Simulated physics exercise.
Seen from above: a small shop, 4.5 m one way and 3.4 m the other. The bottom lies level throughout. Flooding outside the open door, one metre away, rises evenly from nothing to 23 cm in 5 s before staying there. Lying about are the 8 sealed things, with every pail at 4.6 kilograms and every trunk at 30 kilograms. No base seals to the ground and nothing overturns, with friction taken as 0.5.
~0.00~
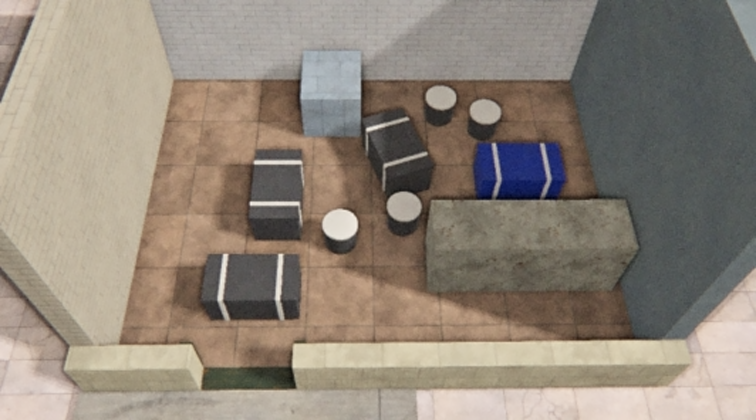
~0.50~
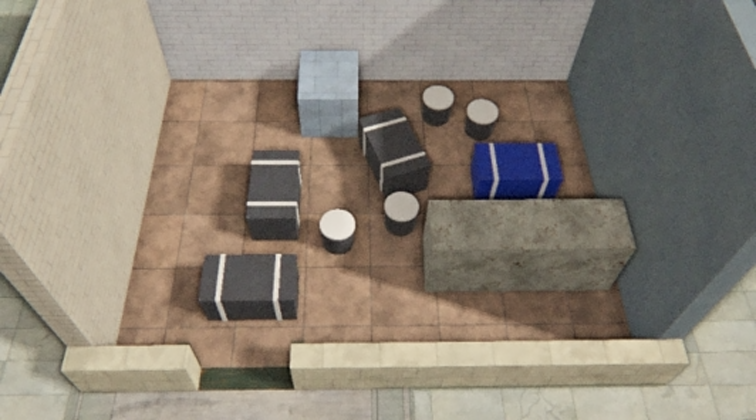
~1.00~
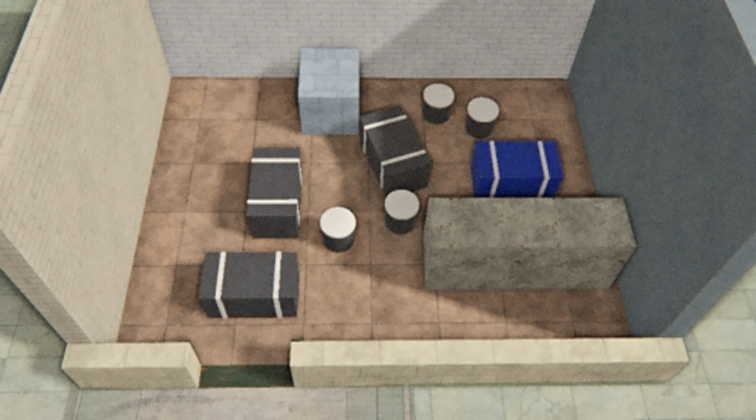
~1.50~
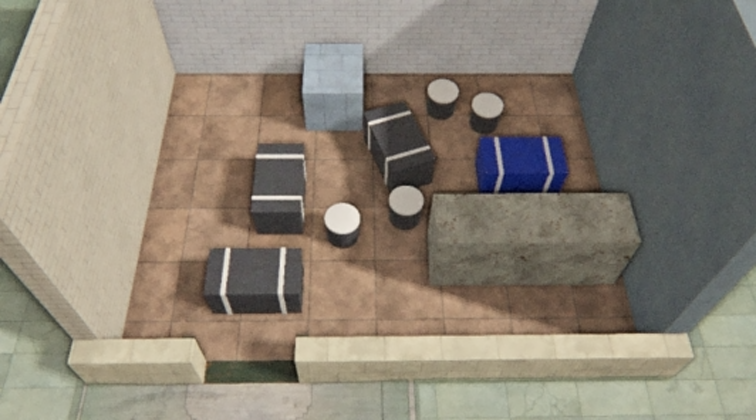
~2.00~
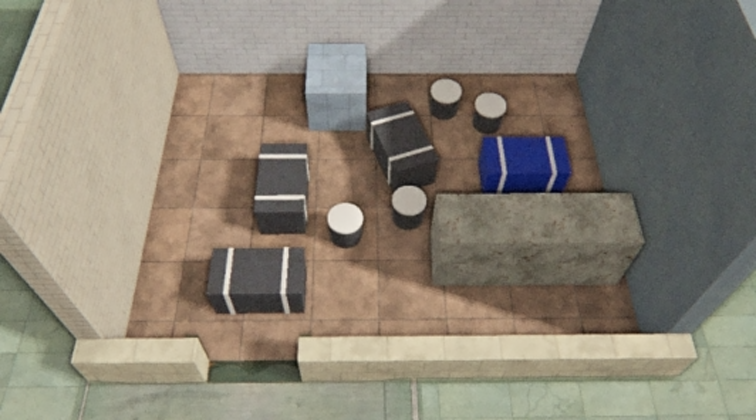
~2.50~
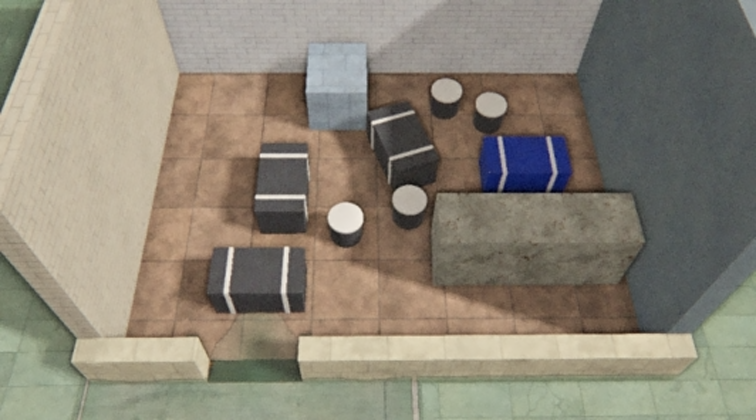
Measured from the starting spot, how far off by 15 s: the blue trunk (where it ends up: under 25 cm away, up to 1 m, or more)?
Result: A modest displacement.
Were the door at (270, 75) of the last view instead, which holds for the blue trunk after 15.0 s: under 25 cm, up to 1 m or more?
With that change, the blue trunk stays nearly motionless.
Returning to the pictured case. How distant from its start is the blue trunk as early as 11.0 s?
I'd put it at around 0 cm.
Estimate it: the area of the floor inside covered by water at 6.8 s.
I'd estimate close to 10.0 m2.
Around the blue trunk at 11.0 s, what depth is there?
6 cm, roughly.
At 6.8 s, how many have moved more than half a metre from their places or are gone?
The number comes to 0.
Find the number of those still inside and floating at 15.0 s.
Of them, 8.
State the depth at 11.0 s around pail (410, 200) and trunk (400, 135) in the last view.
Roughly 7 and 7 cm.
After 3.5 s the blue trunk is near (527, 155), 0.0 m from its start, aground; 0 afloat.
After 6.8 s the blue trunk is near (527, 155), 0.0 m from its start, aground; 0 afloat.
After 11.0 s the blue trunk is near (527, 155), 0.0 m from its start, aground; 4 afloat.
After 15.0 s the blue trunk is near (579, 171), 0.5 m from its start, afloat; 8 afloat.
